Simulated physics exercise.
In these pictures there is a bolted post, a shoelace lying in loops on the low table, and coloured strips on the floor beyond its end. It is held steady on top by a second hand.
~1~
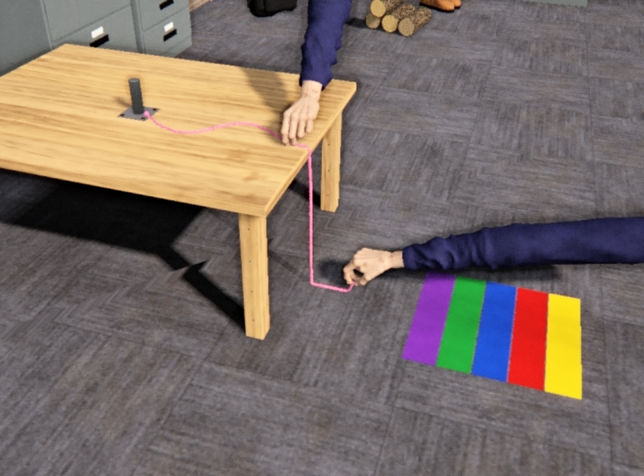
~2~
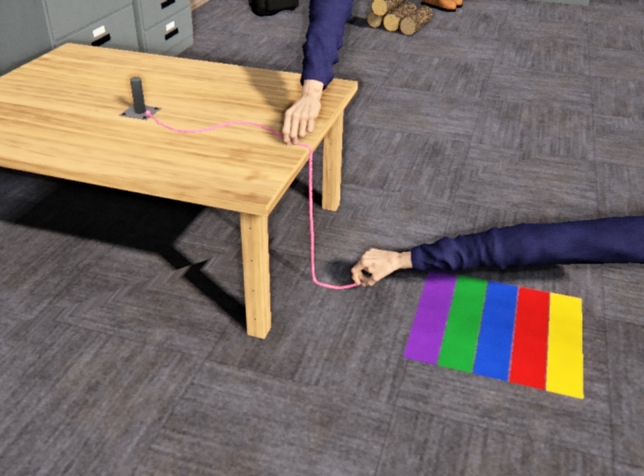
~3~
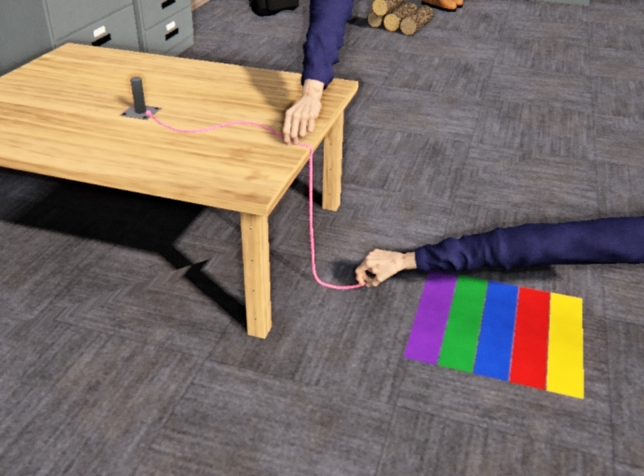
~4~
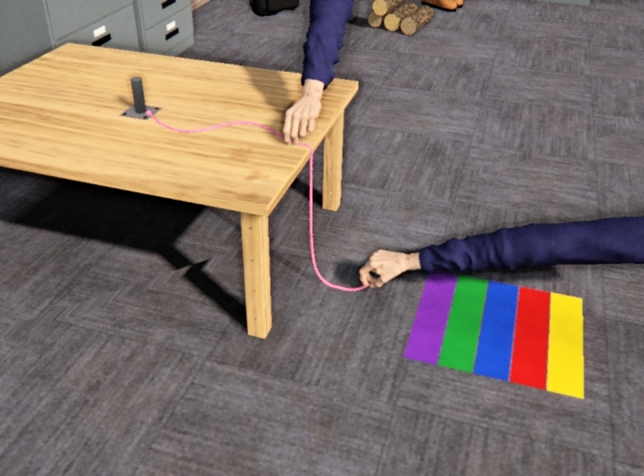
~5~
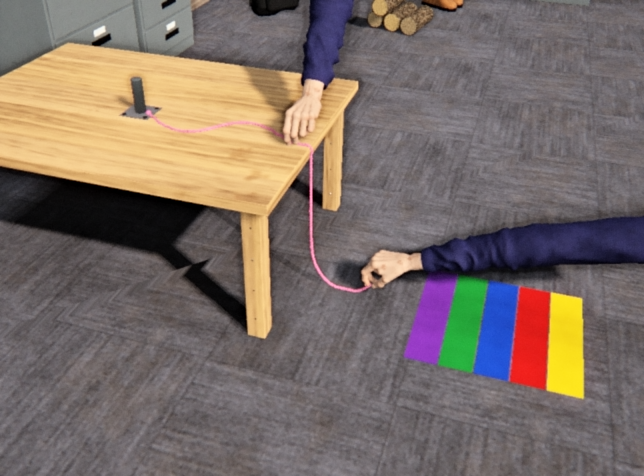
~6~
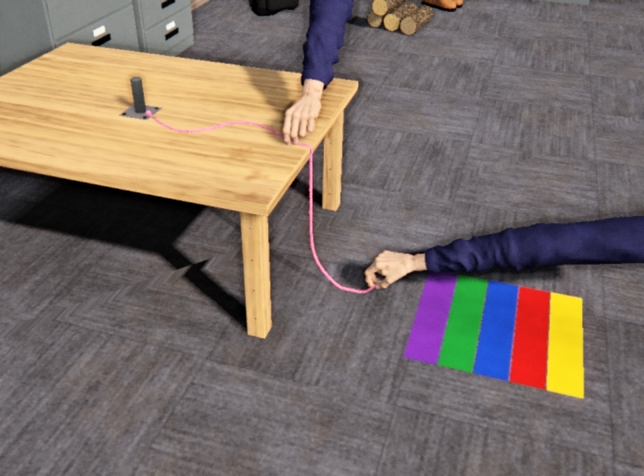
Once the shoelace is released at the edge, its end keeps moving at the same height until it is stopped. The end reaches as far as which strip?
As far as the blue strip.
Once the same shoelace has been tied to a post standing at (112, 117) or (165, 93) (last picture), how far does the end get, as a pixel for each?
Pixels per try: (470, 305); (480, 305).
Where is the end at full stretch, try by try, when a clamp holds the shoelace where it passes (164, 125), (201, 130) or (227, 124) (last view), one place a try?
Try one gives (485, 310), try two (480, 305), and try three (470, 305).
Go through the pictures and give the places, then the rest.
In the first frame, end (353, 282); purple (423, 343); green (457, 351); blue (491, 359); red (527, 367); yellow (563, 375).
In the second frame, end (361, 283); shoelace through (158, 123) (217, 127) (274, 132) (310, 167) (311, 222) (314, 275).
In the third frame, end (365, 283).
In the fourth frame, end (369, 284); shoelace through (159, 123) (217, 127) (275, 132) (311, 167) (311, 222) (319, 275).
In the fifth frame, end (371, 284).
In the sixth frame, end (374, 285); shoelace through (159, 123) (217, 127) (275, 132) (311, 167) (311, 222) (326, 275).
A little later, end near (440, 299); over purple.
Next, end near (475, 306); over green.
When it is tight, end near (497, 310); over blue. It gets as far as the blue strip.
